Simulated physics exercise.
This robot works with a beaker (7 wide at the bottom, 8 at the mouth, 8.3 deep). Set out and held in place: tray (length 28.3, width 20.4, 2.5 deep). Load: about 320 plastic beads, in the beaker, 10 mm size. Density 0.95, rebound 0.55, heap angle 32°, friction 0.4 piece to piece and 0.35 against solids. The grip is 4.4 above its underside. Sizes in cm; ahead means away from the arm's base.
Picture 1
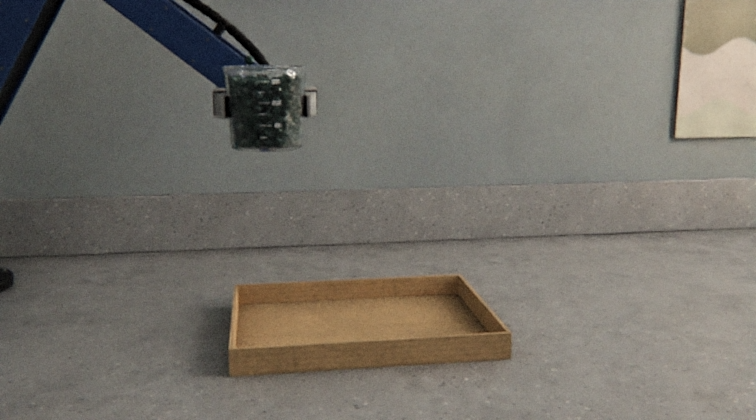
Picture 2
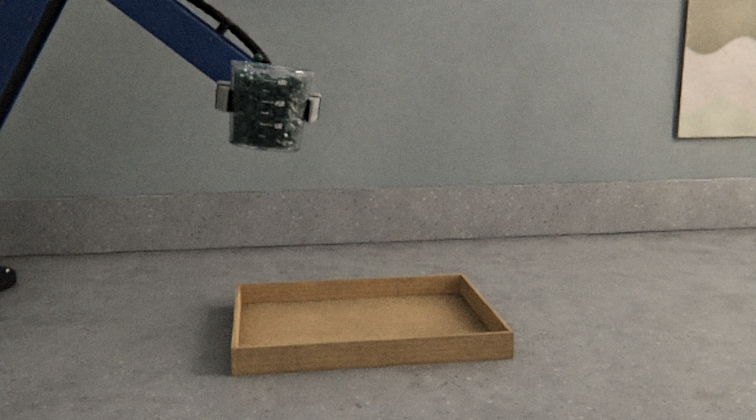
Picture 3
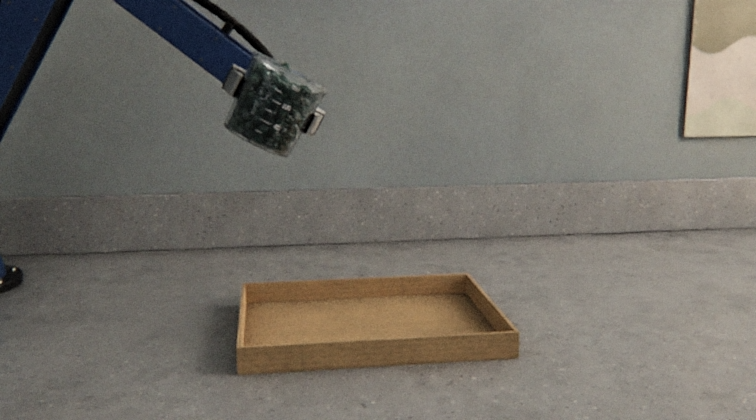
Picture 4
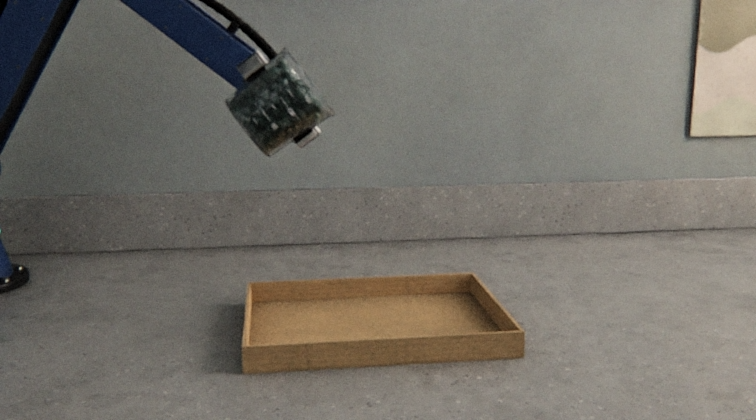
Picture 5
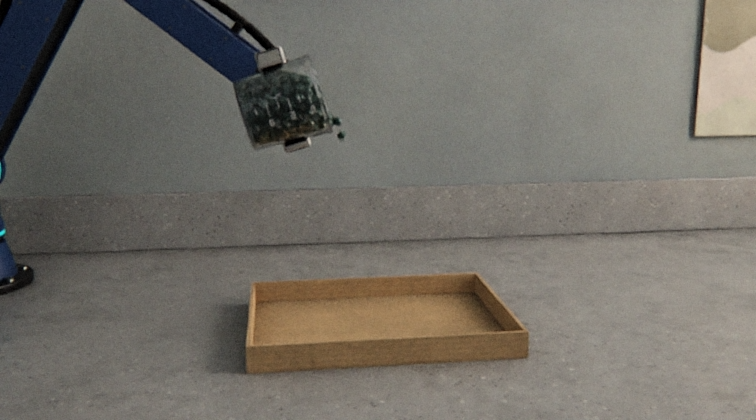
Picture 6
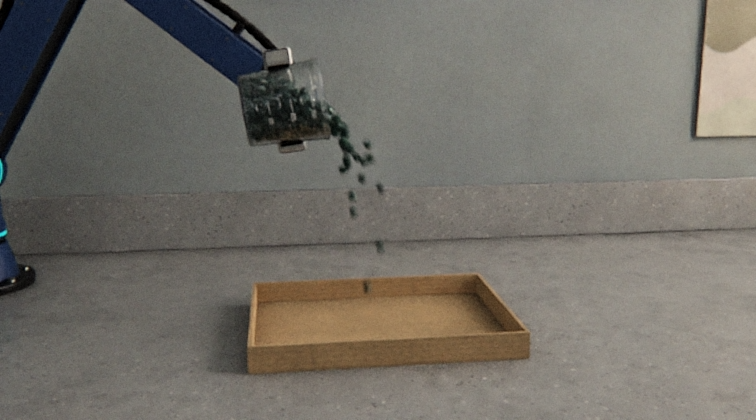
A blue robot arm held a clear beaker of dark green beads above a shallow wooden tray, tilted it steadily to the right, and beads poured over its rim toward the tray.
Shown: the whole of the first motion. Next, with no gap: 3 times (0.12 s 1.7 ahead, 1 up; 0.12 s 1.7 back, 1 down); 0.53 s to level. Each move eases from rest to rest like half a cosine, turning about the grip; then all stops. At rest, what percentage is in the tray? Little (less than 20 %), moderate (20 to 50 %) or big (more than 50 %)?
Share in the tray: Big (more than 50 %).
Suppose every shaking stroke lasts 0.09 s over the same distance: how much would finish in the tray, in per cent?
In that case some 75 per cent.
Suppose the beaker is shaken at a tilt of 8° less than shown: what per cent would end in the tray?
It would be near 45 per cent.
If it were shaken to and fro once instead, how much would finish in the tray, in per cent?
In that case some 40 per cent.
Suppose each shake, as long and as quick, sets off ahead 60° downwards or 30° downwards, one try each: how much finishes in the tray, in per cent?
About 35 and 50 per cent.
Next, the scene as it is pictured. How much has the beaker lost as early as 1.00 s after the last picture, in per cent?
About 65 per cent by then.
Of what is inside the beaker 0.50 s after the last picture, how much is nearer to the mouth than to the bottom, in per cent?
Some 55 per cent.
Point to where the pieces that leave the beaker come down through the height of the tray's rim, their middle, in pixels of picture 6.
Around (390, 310).
Then, 0.50 s after the last picture, tilted 82° forward, highest piece 26 above the table; 166 in the beaker, 106 in the tray, 2 on the table or floor, 51 in flight or on a rim.
Then, 1.00 s after the last picture, tilted 37° forward, highest piece 27 above the table; 201 in the tray, 116 in the beaker, 3 on the table or floor, 5 in flight or on a rim.
Then, 1.45 s after the last picture, level, highest piece 26 above the table; 205 in the tray, 116 in the beaker, 4 on the table or floor.
Then, 2.50 s after the last picture, level, highest piece 26 above the table; 205 in the tray, 116 in the beaker, 4 on the table or floor.
Final count, 205 in the tray, 116 in the beaker, 4 on the table or floor. That is 63 % in the tray.
